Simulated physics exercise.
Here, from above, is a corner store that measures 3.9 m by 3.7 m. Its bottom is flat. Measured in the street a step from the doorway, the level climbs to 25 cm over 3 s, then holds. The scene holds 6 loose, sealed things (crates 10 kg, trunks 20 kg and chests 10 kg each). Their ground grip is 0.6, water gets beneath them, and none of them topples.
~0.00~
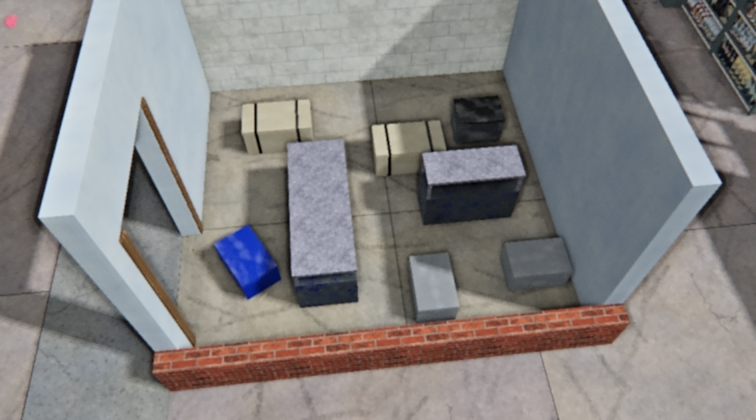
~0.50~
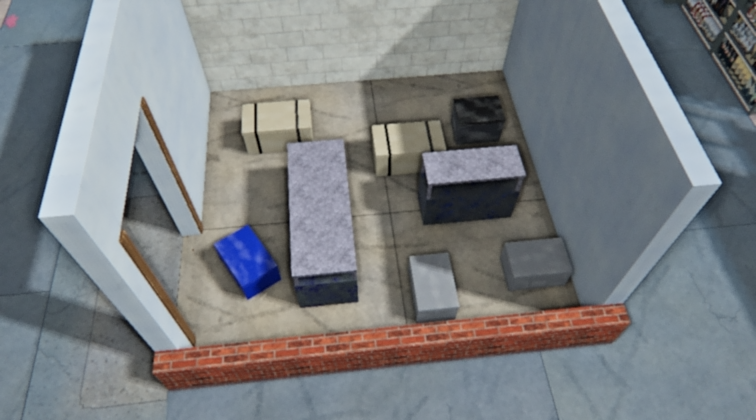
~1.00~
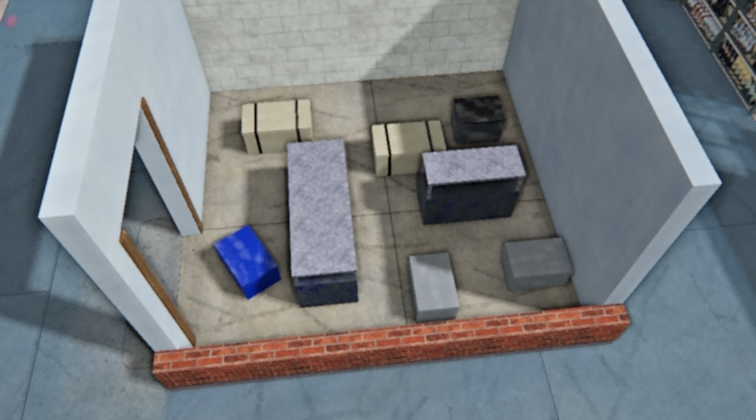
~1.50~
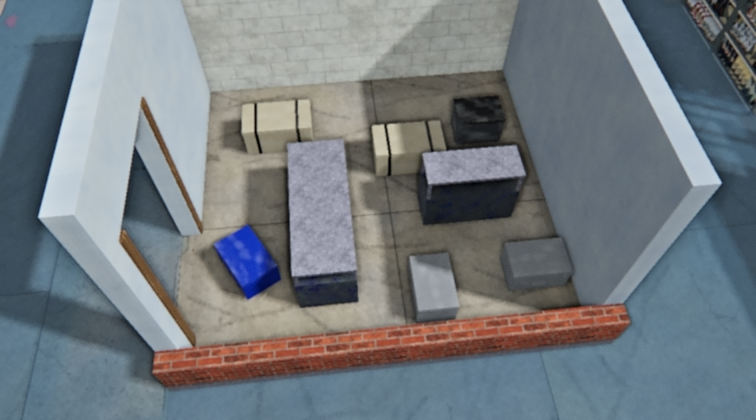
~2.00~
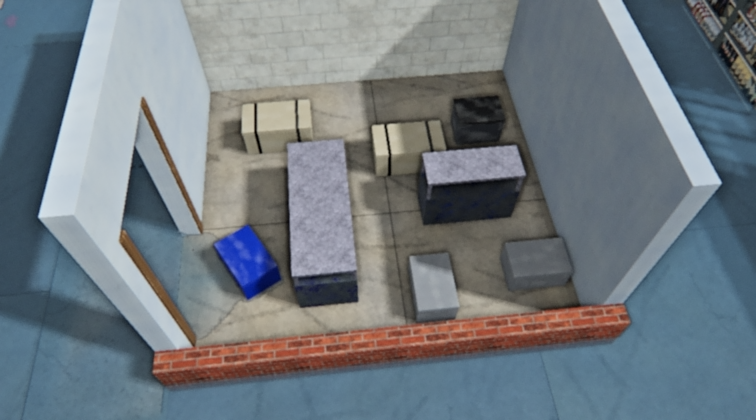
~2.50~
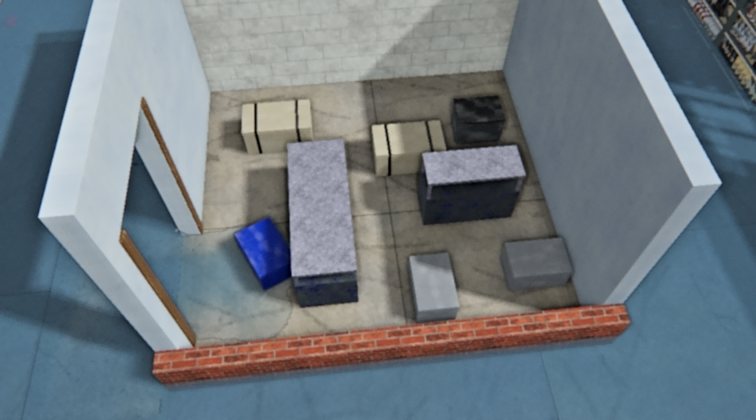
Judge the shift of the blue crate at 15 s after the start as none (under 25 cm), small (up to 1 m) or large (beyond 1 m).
It is large.
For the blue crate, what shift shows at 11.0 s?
About 250 cm.
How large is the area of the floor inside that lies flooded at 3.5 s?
Flooded: Near 3.0 m2.
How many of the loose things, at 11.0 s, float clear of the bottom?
Count at that moment: 6.
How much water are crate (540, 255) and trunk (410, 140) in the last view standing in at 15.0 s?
I'd estimate 13 cm for the first and 17 cm for the second.
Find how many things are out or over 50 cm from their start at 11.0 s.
I get 4.
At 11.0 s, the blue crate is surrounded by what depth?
Depth approx. 12 cm.
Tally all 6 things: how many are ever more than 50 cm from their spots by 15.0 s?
The count comes to 6.
After 3.5 s the blue crate is near (273, 227), 0.4 m from its start, afloat; 1 afloat.
After 6.8 s the blue crate is near (249, 85), 2.3 m from its start, afloat; 4 afloat.
After 11.0 s the blue crate is near (422, 118), 2.6 m from its start, afloat; 6 afloat.
After 15.0 s the blue crate is near (336, 67), 2.7 m from its start, afloat; 6 afloat.
